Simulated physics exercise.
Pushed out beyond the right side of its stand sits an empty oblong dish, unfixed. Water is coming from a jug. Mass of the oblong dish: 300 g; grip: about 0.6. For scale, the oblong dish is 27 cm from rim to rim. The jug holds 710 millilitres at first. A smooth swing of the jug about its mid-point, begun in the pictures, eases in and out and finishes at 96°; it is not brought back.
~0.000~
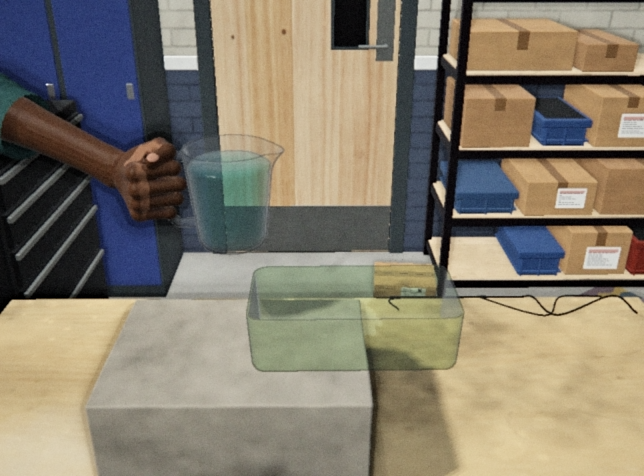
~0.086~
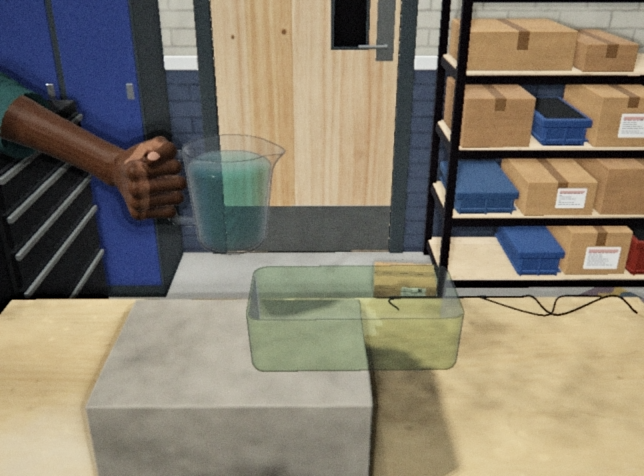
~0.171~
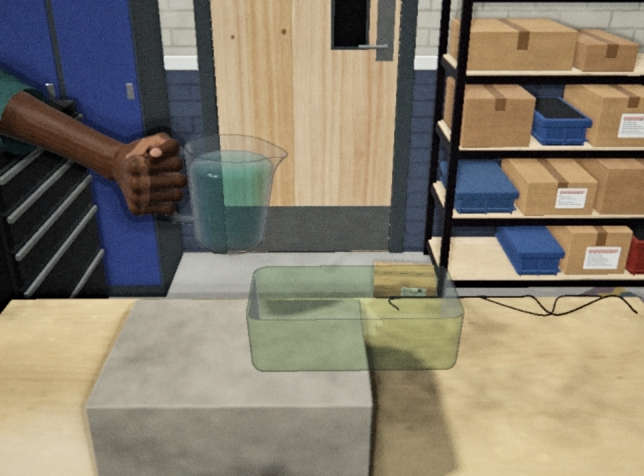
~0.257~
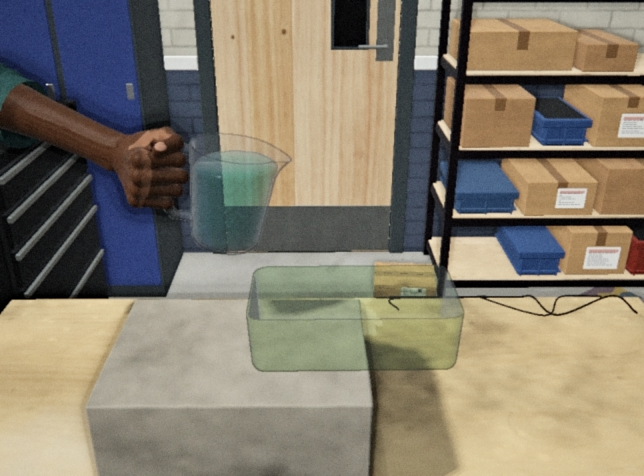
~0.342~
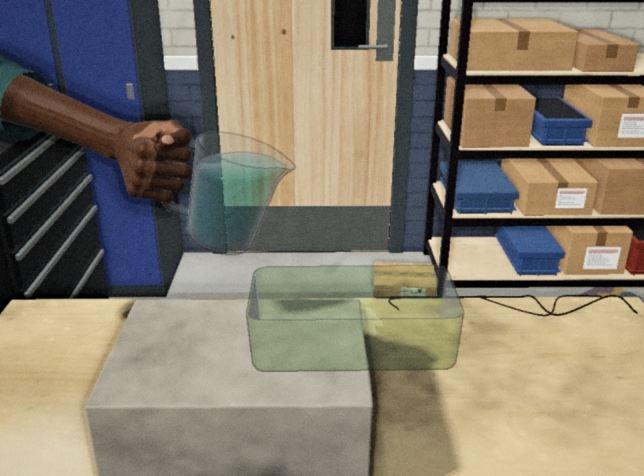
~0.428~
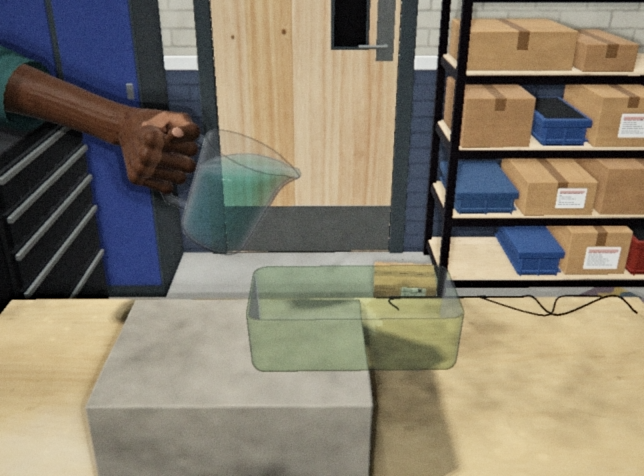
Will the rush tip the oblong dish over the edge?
In the end this oblong dish stays in position.
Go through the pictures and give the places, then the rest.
The first frame shows tilt 0°; pouring edge (284, 149); surface from (188, 161) to (272, 161); the oblong dish's rim runs from (251, 293) to (455, 291); the block's edge is at (371, 405).
The second frame shows tilt 1°; pouring edge (285, 150); surface from (189, 161) to (272, 162).
The third frame shows tilt 4°; pouring edge (288, 153); surface from (192, 161) to (274, 162).
The fourth frame shows tilt 10°; pouring edge (292, 159); surface from (194, 161) to (279, 163).
The fifth frame shows tilt 16°; pouring edge (296, 166); surface from (198, 163) to (288, 164).
The sixth frame shows tilt 25°; pouring edge (300, 176); surface from (198, 174) to (293, 168); 1 per cent is over the edge.
After 0.83 s the tilt is 71° and 69 per cent is still to pour; the oblong dish lies level with 13 per cent in it.
After 1.12 s the tilt is 93° and 25 per cent is still to pour; the oblong dish lies level with 58 per cent in it.
After 1.43 s the tilt is 96° and 4 per cent is still to pour; the oblong dish lies level with 91 per cent in it.
After 1.76 s the tilt is 96° and 0 per cent is still to pour; the oblong dish lies level with 98 per cent in it.
In the end the oblong dish lies level with 98 per cent in it.
